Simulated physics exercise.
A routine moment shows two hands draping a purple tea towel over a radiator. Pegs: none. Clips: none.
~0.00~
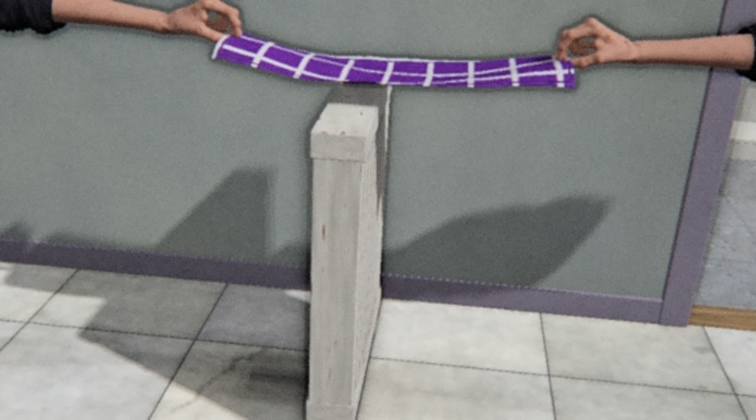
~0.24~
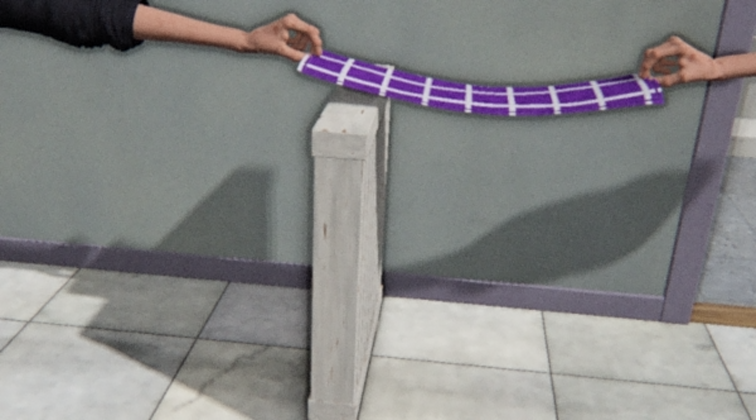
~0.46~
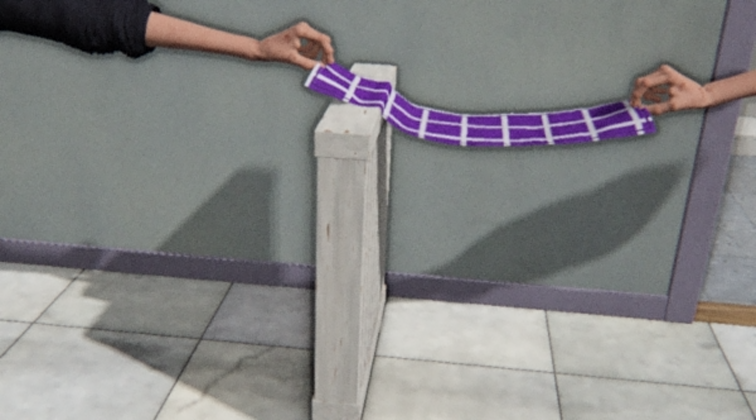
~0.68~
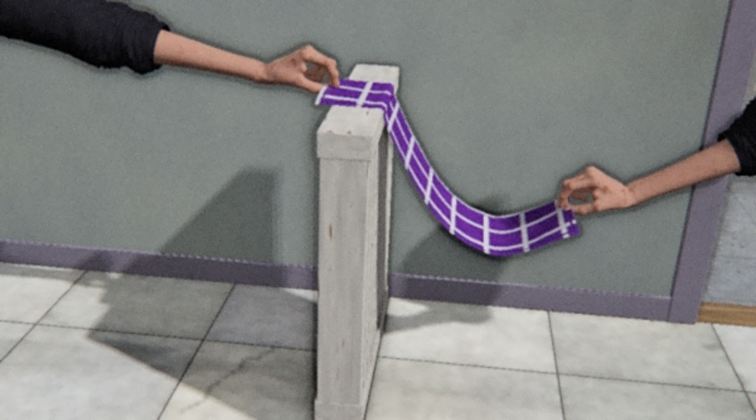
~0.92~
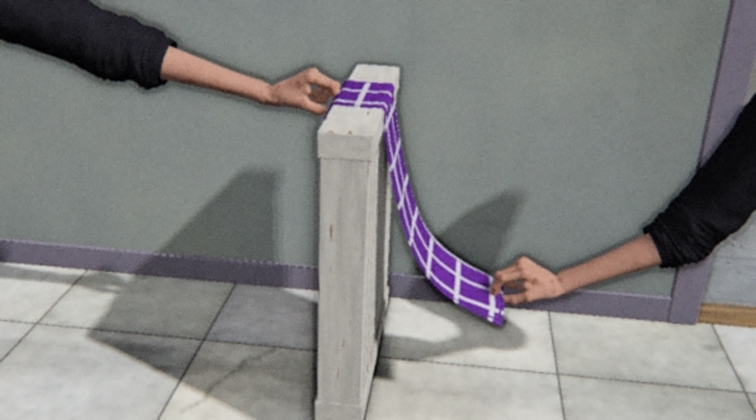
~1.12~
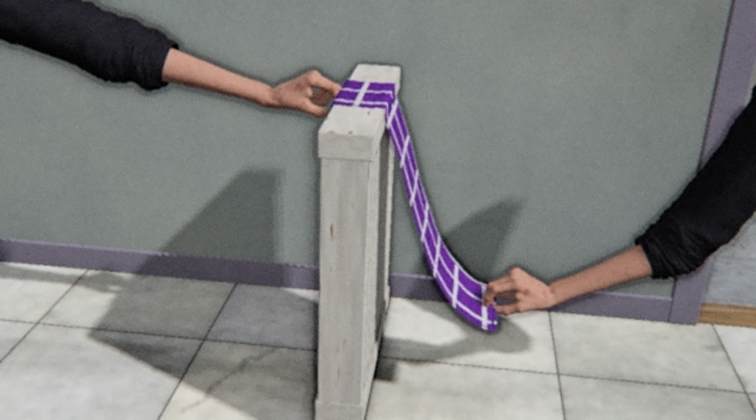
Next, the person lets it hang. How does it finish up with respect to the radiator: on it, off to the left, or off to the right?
It finishes off to the right.
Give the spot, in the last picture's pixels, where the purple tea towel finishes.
When everything stops, it lies at (407, 387) in the last picture.
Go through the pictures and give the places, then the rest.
The first picture shows left end (218, 58); right end (568, 87); top of the radiator (338, 139).
The second picture shows left end (303, 73); right end (657, 104).
The third picture shows left end (310, 88); right end (649, 133); top of the radiator (342, 138).
The fourth picture shows left end (322, 104); right end (574, 235).
The fifth picture shows left end (326, 119); right end (496, 323).
The sixth picture shows left end (327, 121); right end (491, 330); far more of it on the right.
After 1.36 s, tea towel sliding right.
After 1.58 s, tea towel clear of the top and falling near (410, 352).
After 1.80 s, tea towel in a heap on the floor near (408, 386).
At rest, tea towel in a heap on the floor near (408, 387). The purple tea towel is pulled rightwards.
